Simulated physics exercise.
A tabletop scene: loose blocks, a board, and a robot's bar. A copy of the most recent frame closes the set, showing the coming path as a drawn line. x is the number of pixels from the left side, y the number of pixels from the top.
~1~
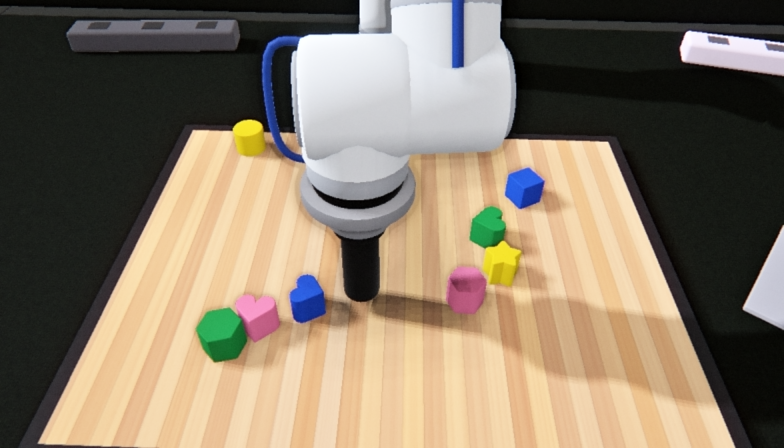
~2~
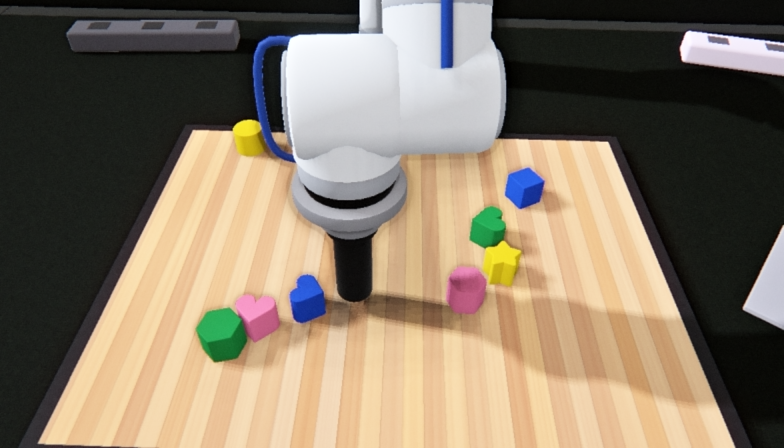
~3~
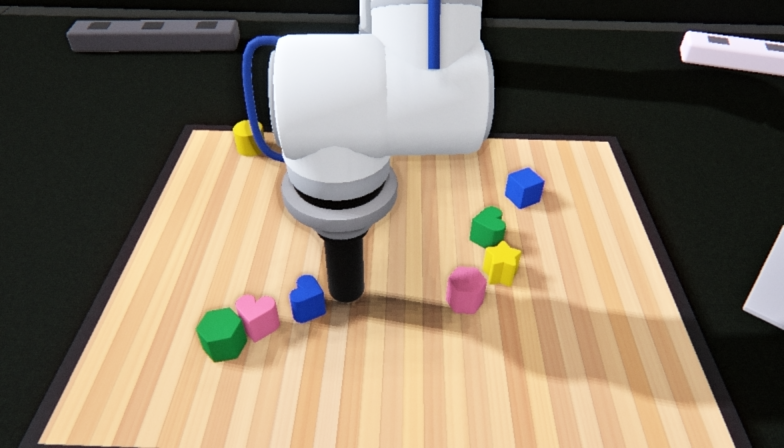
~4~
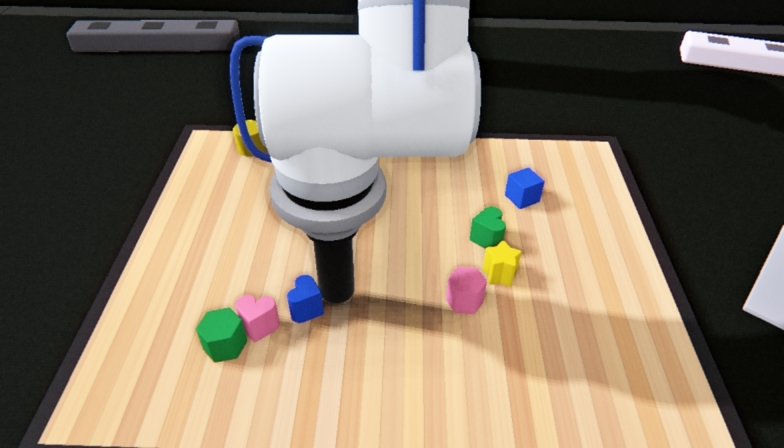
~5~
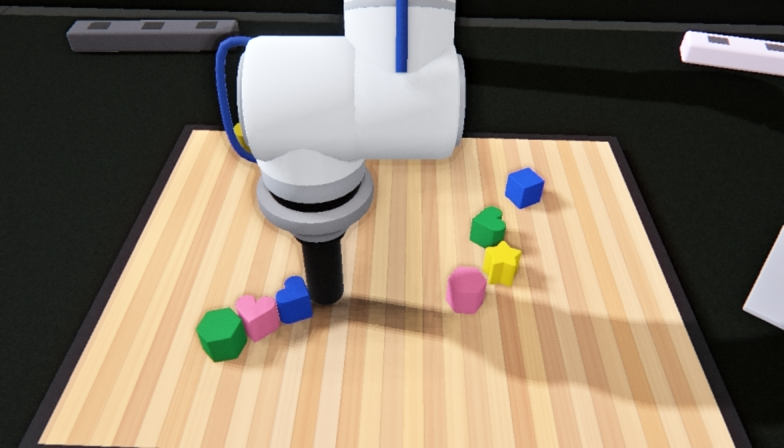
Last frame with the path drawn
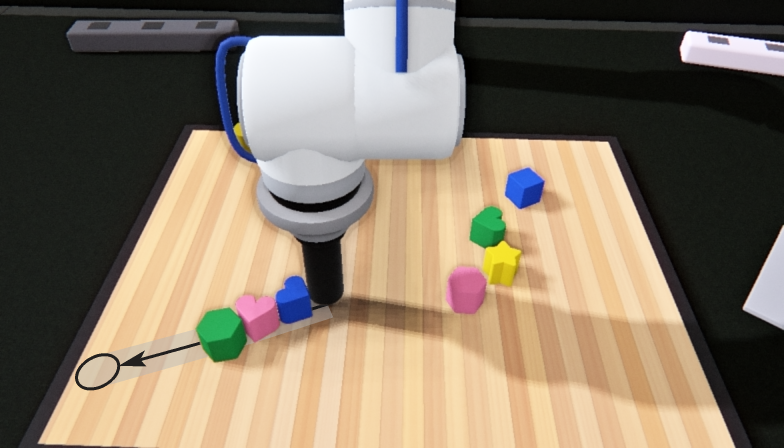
On a wooden tabletop, a robot arm's black bar moves left and nudges a blue heart block toward a pink heart block.
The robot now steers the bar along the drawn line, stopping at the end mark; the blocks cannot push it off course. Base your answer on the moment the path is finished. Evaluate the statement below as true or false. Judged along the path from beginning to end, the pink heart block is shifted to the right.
The statement is true.
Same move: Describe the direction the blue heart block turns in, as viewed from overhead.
From the top, the block rotates clockwise.
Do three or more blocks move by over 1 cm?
Yes.
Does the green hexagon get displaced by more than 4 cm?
Yes, I think so.
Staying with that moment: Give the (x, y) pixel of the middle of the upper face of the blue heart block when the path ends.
Its top middle is near (232, 285).
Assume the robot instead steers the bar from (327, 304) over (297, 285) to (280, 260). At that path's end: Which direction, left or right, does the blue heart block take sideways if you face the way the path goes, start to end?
Out to the left.
Drawn move, from (327, 304) directly to (98, 371).
What follows on the original path. One third of the way, bar (252, 316); green hexagon (197, 334), turned 35° anticlockwise; pink heart block (206, 302), turned 70° anticlockwise; blue heart block (234, 286), turned 75° clockwise.
Two thirds of the way, bar (175, 338); green hexagon (155, 362), turned 110° anticlockwise; pink heart block (176, 300), turned 15° clockwise; blue heart block (232, 285), turned 85° clockwise.
At the end, bar (91, 360); green hexagon (149, 368), turned 125° anticlockwise; pink heart block (176, 300), turned 15° clockwise; blue heart block (232, 285), turned 85° clockwise.
